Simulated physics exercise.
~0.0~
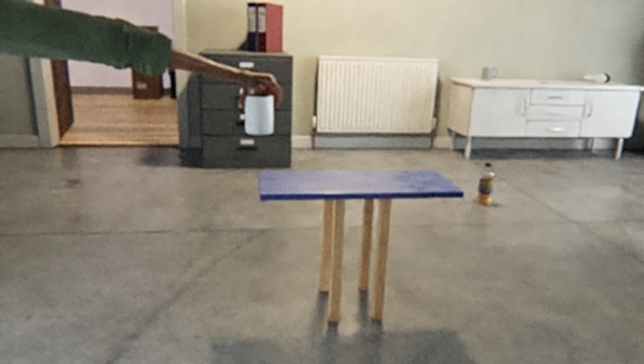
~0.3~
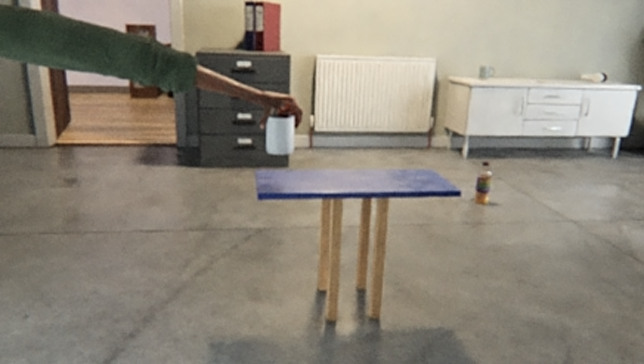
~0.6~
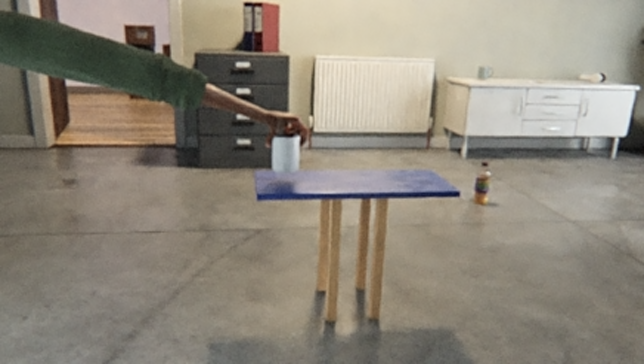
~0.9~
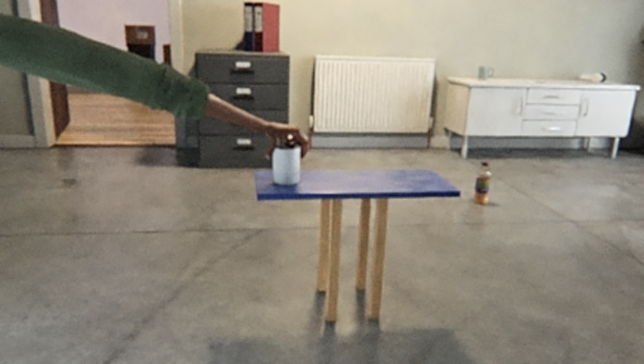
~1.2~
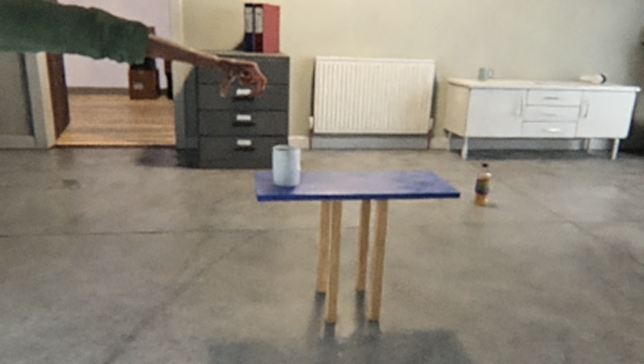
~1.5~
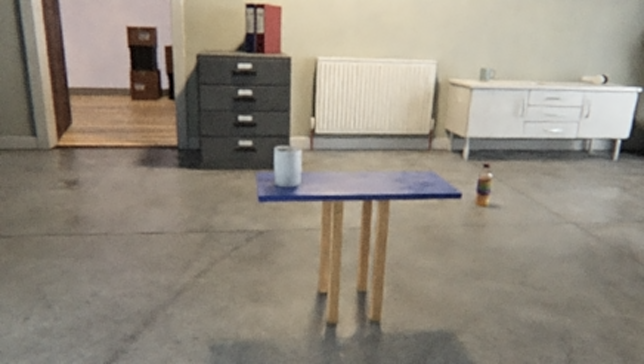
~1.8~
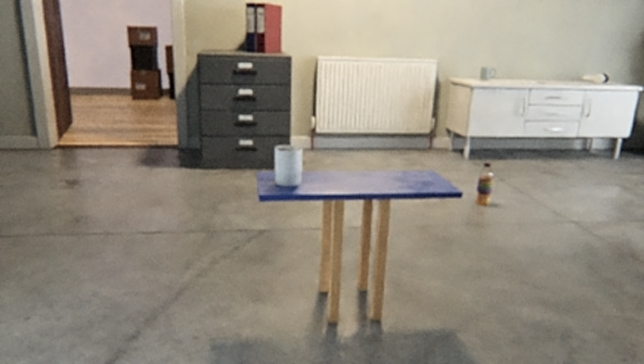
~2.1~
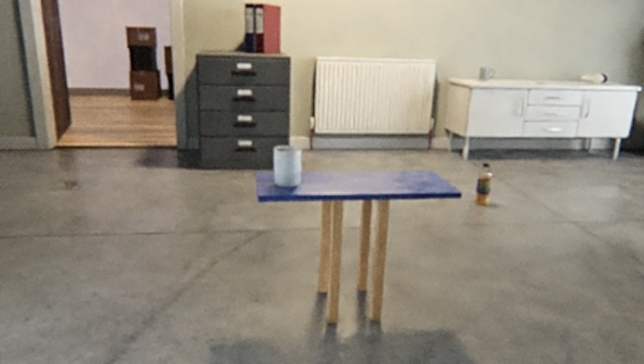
In a room with a concrete floor, a radiator and a filing cabinet, a hand lowers a pale beaker onto the left end of a narrow-footed blue plant stand, lets go and withdraws from view, and the stand stays upright with the beaker resting on top.
